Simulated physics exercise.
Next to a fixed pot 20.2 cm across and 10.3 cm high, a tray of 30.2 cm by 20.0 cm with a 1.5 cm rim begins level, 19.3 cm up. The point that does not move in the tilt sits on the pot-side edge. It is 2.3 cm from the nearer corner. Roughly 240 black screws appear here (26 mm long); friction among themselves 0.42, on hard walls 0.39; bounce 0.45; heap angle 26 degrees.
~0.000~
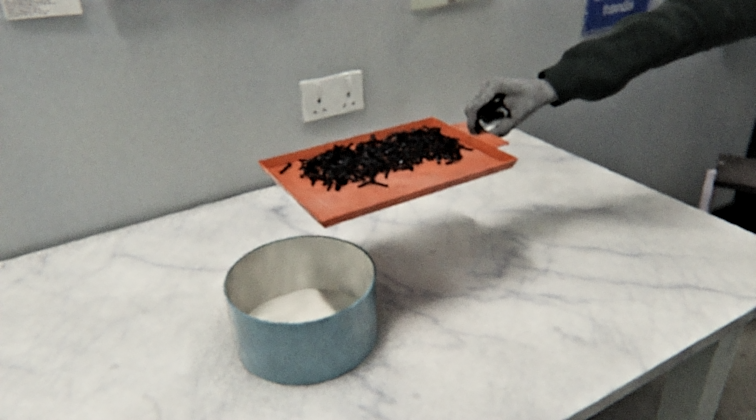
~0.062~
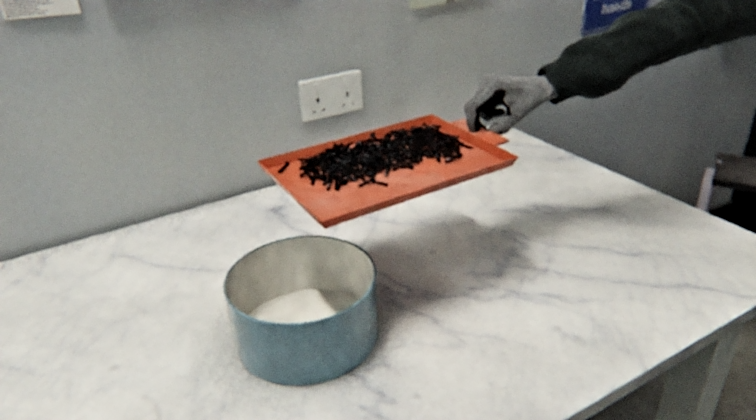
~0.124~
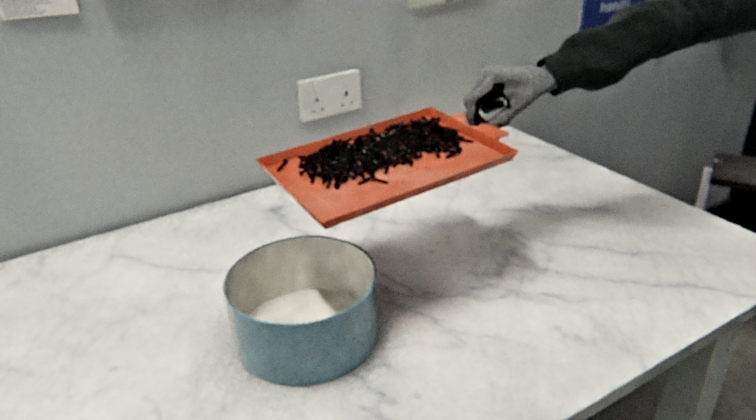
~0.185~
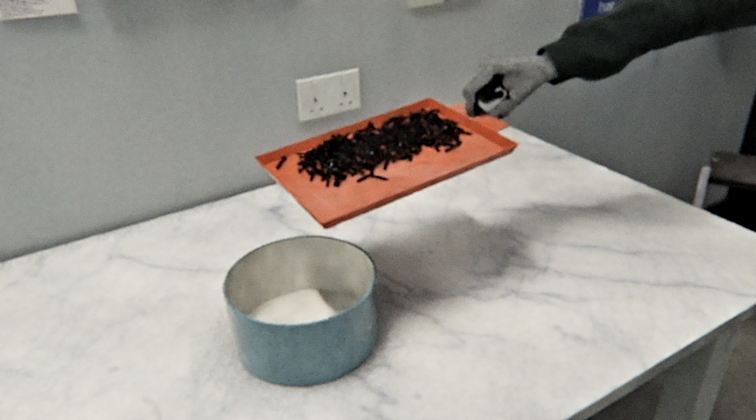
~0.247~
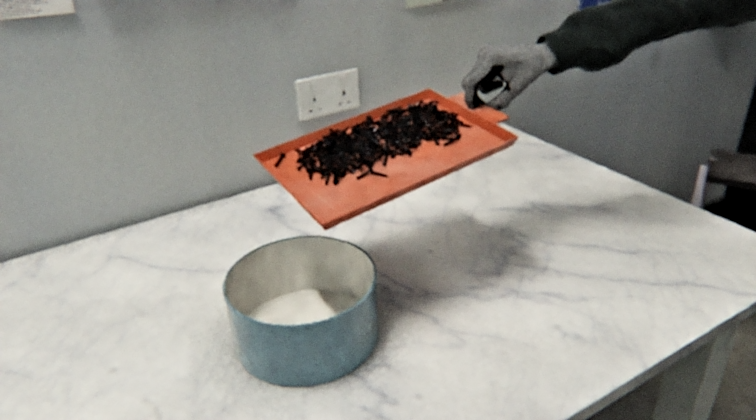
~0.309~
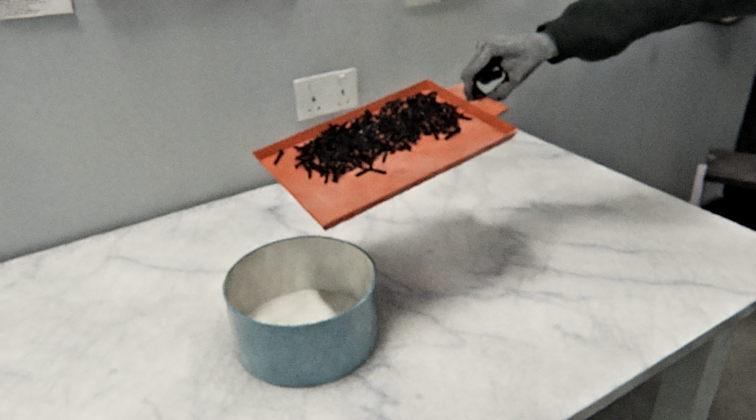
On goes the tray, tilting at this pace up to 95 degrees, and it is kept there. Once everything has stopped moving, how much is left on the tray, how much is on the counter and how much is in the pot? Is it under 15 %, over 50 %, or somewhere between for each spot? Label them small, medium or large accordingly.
Tray - small, counter - small, pot - large.
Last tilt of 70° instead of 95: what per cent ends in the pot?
Estimate: Roughly 90 percent.
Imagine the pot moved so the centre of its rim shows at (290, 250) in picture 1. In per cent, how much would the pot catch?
I'd put it at around 20 per cent.
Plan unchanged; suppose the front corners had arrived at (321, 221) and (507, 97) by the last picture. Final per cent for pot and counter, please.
In the pot: 70 per cent; on the counter: 30 per cent.
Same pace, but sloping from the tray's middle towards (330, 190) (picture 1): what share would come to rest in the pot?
Estimate: Some 85 per cent.
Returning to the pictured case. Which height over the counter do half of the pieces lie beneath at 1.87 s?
About 2 cm.
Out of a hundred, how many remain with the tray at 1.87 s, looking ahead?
10%, roughly.
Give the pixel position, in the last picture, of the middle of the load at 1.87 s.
(306, 351), roughly.
Then, at 1.24 s, tilt 50 degrees; the tray holds 70 %, the pot 10 %.
After 1.87 s, tilt 76 degrees; the tray holds 10 %, the pot 75 %.
After 2.53 s, tilt 95 degrees; the tray holds 0 %, the pot 95 %.
In the end, at 2.8 s, tray 0 %, counter 5 %, pot 95 %.
